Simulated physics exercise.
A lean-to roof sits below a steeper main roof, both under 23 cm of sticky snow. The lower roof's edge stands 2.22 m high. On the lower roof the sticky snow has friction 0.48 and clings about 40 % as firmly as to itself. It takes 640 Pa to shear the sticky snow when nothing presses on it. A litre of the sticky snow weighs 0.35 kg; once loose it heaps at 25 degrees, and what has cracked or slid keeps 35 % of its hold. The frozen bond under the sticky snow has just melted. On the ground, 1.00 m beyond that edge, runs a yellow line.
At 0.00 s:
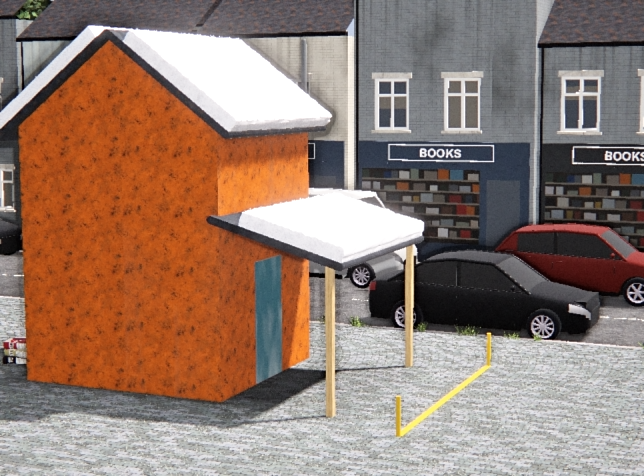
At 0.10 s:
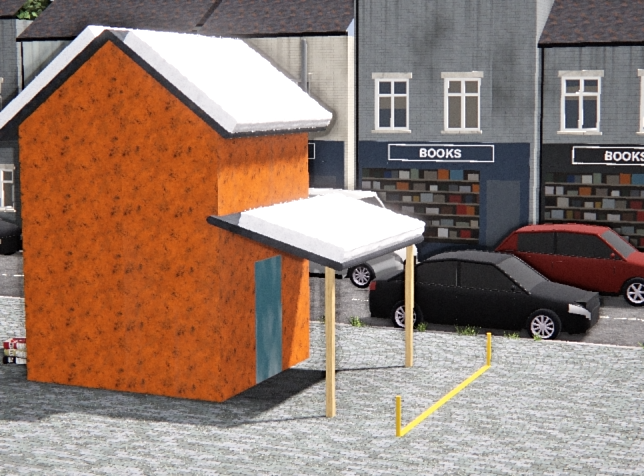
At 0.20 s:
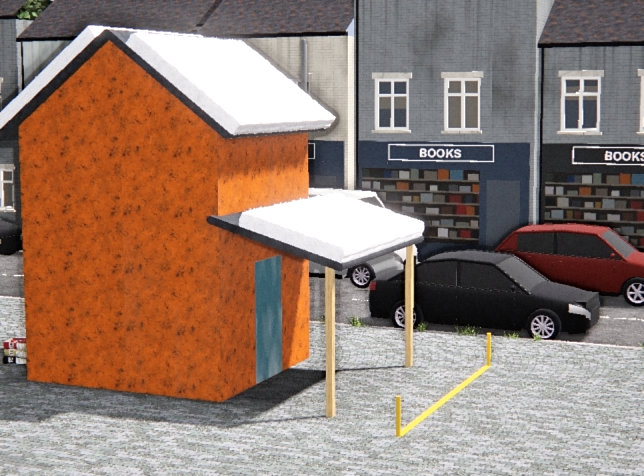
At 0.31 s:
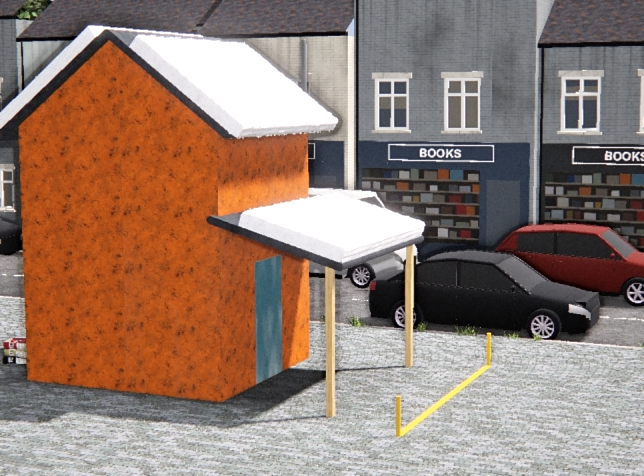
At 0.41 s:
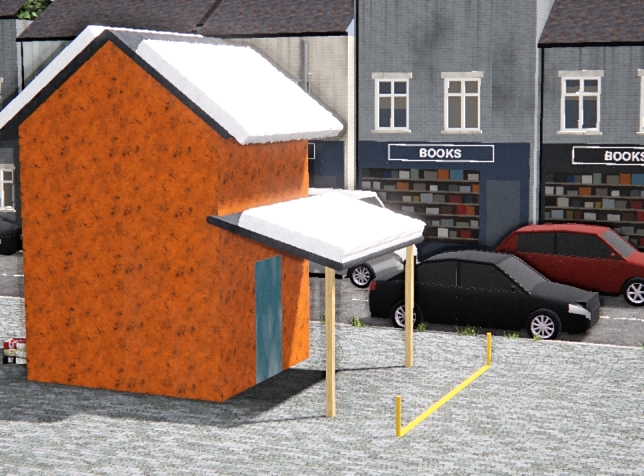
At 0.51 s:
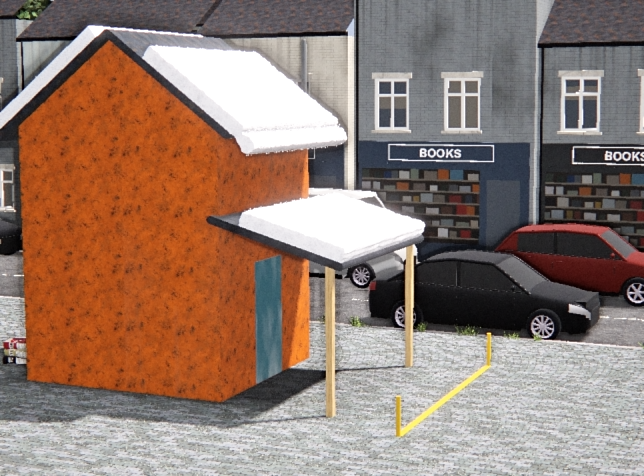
The clip shows an orange building with snow on its steep main roof and lower lean-to roof, beside parked cars and bookshops; the upper snow slowly slides down the slope, exposing dark roofing near the ridge and extending past the eave.
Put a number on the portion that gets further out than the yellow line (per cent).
It comes to some 40 %.
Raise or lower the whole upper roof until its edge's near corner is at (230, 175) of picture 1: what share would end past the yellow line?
In that case some 6 per cent.
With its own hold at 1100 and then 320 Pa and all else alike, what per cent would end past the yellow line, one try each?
In turn about 20 %, 50 %.
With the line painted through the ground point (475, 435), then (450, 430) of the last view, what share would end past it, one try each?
In turn about 18 %, 25 %.
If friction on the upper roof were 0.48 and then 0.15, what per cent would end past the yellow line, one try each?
In that order: 16 %, 45 %.
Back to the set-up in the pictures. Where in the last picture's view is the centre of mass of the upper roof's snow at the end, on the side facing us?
At about (415, 374).
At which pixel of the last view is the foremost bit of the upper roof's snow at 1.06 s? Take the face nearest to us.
Near (307, 228).
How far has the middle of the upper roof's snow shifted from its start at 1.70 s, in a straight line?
About 3.6 m.
After 1.06 s, none is below the lower edge and 0 % is past the line.
After 1.70 s, 8 % is below the lower edge and 0 % is past the line.
After 2.35 s, 57 % is below the lower edge and 36 % is past the line.
After 3.00 s, 58 % is below the lower edge and 40 % is past the line.
After 3.10 s, 58 % is below the lower edge and 40 % is past the line.
